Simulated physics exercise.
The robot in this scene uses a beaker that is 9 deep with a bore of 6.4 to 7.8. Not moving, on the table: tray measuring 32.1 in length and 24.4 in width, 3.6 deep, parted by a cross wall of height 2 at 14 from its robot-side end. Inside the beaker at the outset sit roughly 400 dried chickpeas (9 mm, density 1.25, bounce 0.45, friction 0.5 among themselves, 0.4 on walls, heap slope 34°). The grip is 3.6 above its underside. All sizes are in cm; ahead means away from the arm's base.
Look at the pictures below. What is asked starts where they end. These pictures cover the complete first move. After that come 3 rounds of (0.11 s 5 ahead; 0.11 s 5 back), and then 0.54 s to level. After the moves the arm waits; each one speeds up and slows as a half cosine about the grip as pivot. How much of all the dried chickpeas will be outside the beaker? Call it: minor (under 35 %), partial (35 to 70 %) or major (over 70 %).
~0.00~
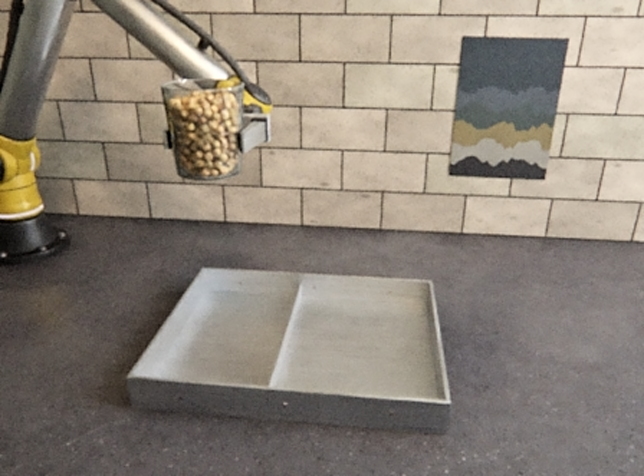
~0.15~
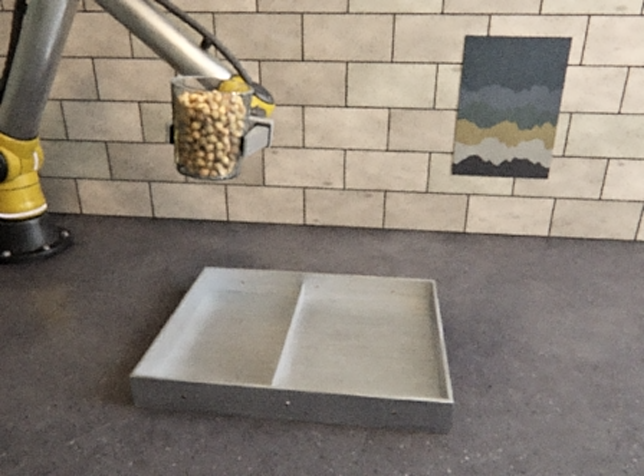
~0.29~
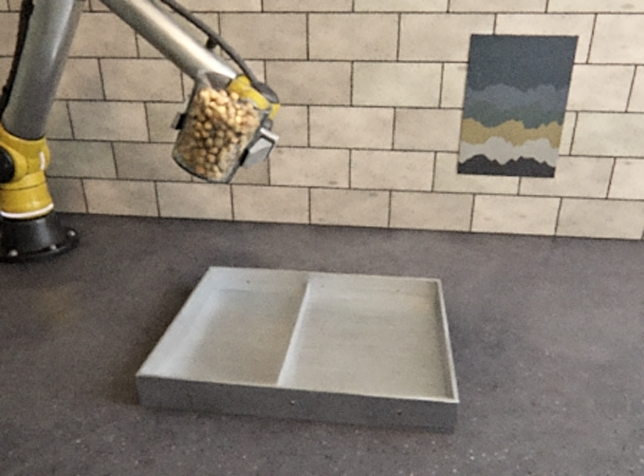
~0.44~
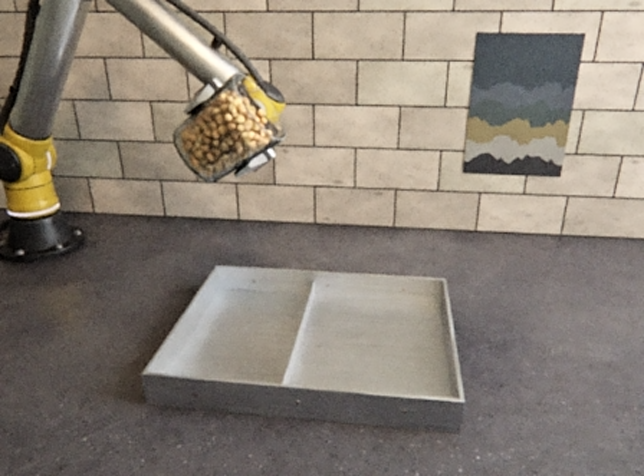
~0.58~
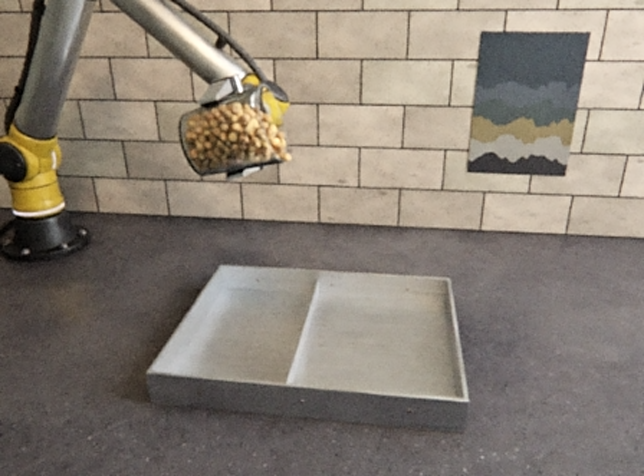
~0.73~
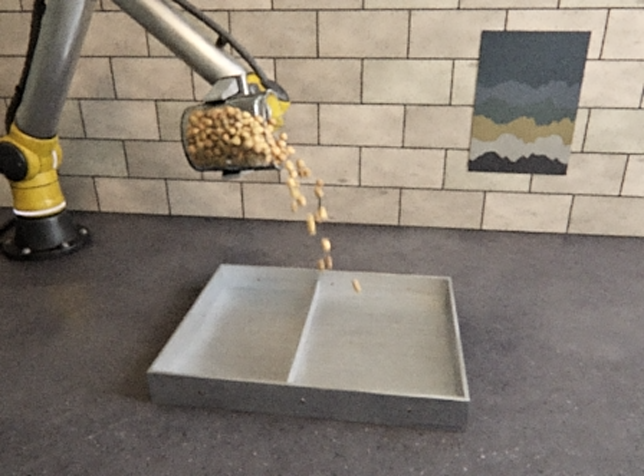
My call is major.
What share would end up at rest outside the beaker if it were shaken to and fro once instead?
Estimate: Around 80 %.
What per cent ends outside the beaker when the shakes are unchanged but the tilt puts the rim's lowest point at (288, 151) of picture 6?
I'd put it at roughly 70 %.
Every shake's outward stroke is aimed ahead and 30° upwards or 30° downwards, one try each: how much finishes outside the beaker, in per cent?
Try one gives about 100 in a hundred, try two about 75 in a hundred.
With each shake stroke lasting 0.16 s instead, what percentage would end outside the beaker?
Estimate for that case: 85 %.
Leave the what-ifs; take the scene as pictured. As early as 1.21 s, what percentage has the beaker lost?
About 90 per cent by then.
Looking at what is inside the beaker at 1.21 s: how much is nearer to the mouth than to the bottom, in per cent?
Some 65 percent is in that half.
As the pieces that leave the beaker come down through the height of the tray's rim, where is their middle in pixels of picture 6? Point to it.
I'd put it somewhere near (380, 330).
After 1.21 s, tilted 82° forward, highest piece 25 above the table; 276 in the far-side part, 48 in the beaker, 8 in the robot-side part, 8 on the table or floor, 59 in flight or on a rim.
After 1.69 s, tilted 34° forward, highest piece 27 above the table; 352 in the far-side part, 18 in the robot-side part, 14 in the beaker, 14 on the table or floor, 1 in flight or on a rim.
After 2.13 s, level, highest piece 25 above the table; 353 in the far-side part, 18 in the robot-side part, 14 in the beaker, 14 on the table or floor.
After 3.18 s, level, highest piece 25 above the table; 353 in the far-side part, 18 in the robot-side part, 14 in the beaker, 14 on the table or floor.
In the end, 353 in the far-side part, 18 in the robot-side part, 14 in the beaker, 14 on the table or floor. That is 96 % outside the beaker.
